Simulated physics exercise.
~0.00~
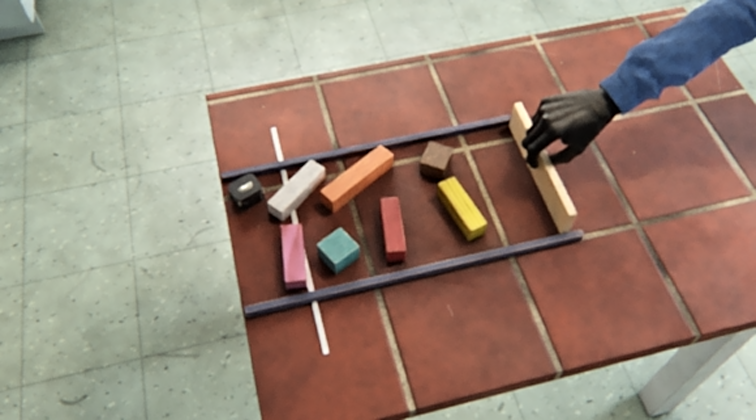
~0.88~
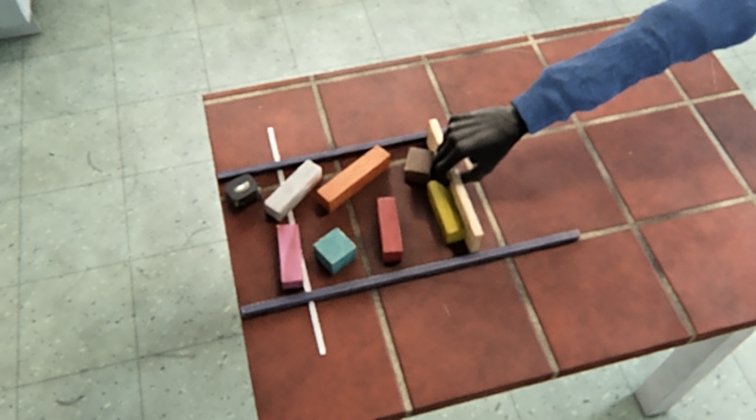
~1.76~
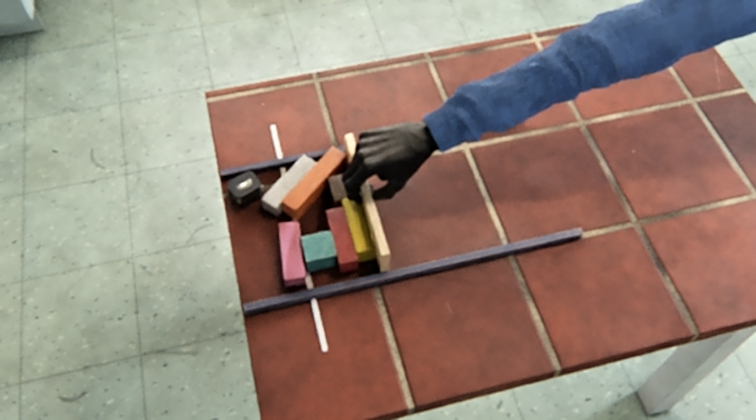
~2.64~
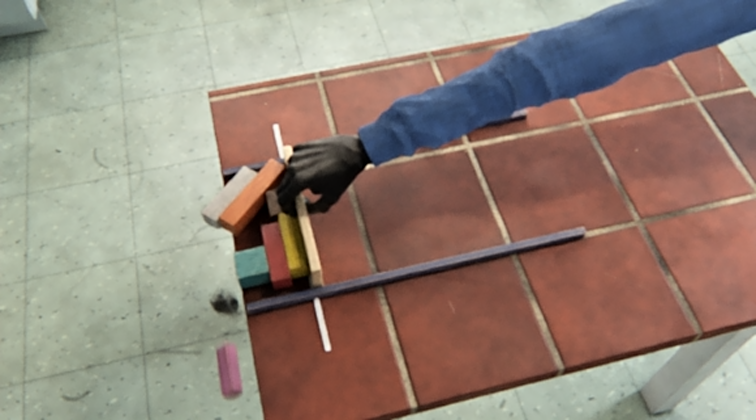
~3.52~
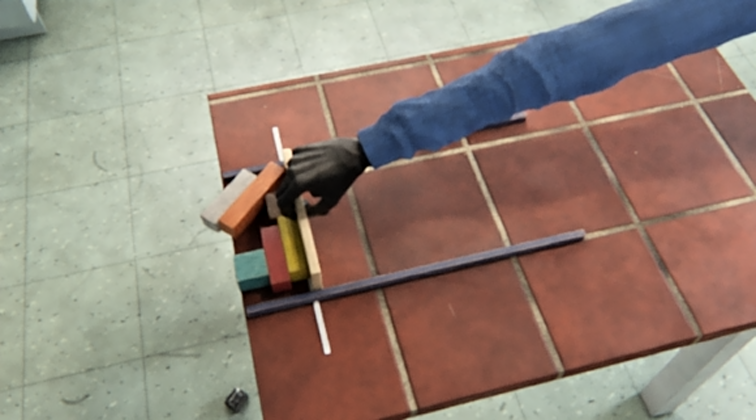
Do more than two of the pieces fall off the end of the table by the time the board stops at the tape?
No, only the pink stick and the black case go over the end. The other pieces stay on the table, some of them poking out past its edge.
